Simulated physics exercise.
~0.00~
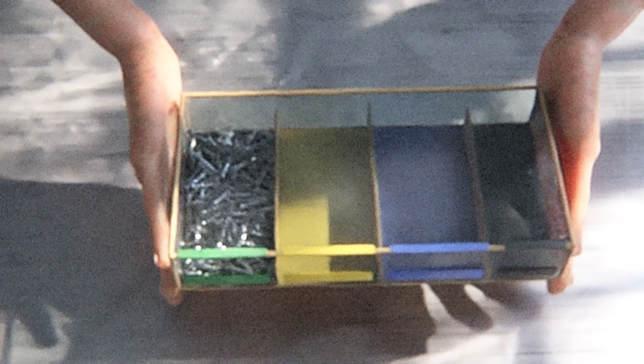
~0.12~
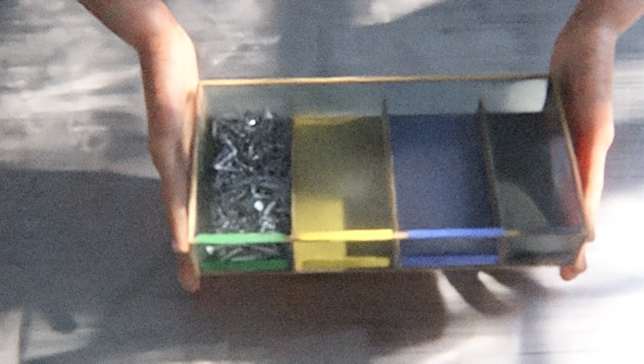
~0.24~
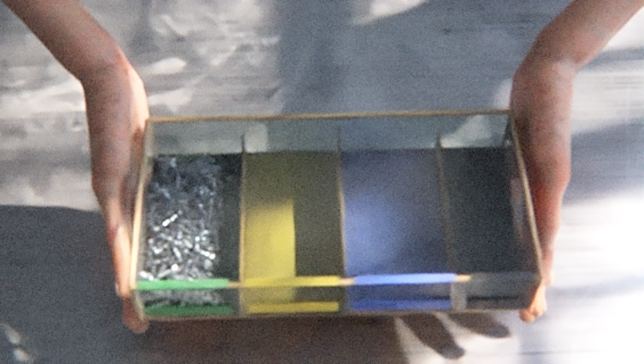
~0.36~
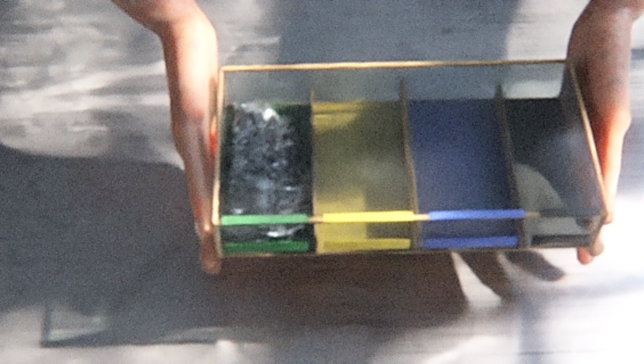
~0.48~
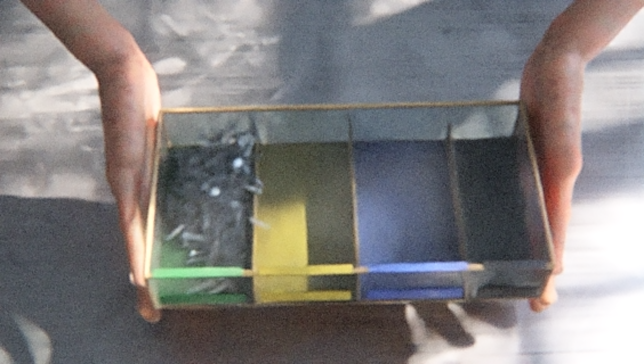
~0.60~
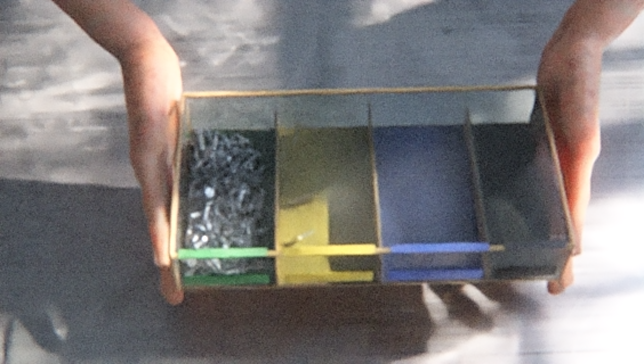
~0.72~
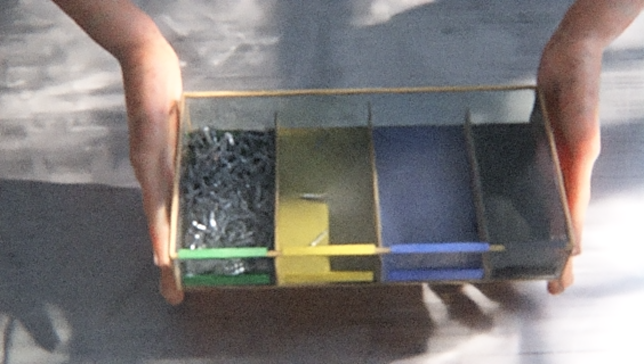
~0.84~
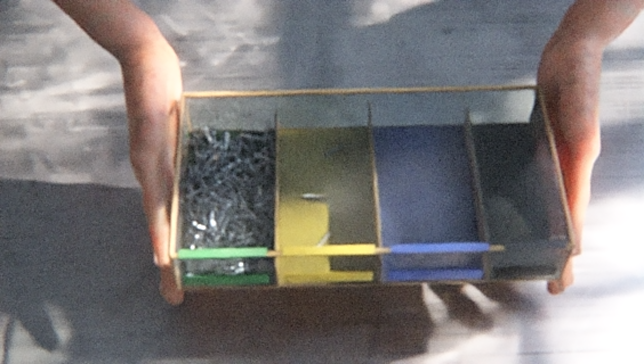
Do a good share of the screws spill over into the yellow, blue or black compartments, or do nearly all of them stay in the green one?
Nearly all of the screws stay in the green compartment. The yellow, blue and black compartments end up with hardly any or none.
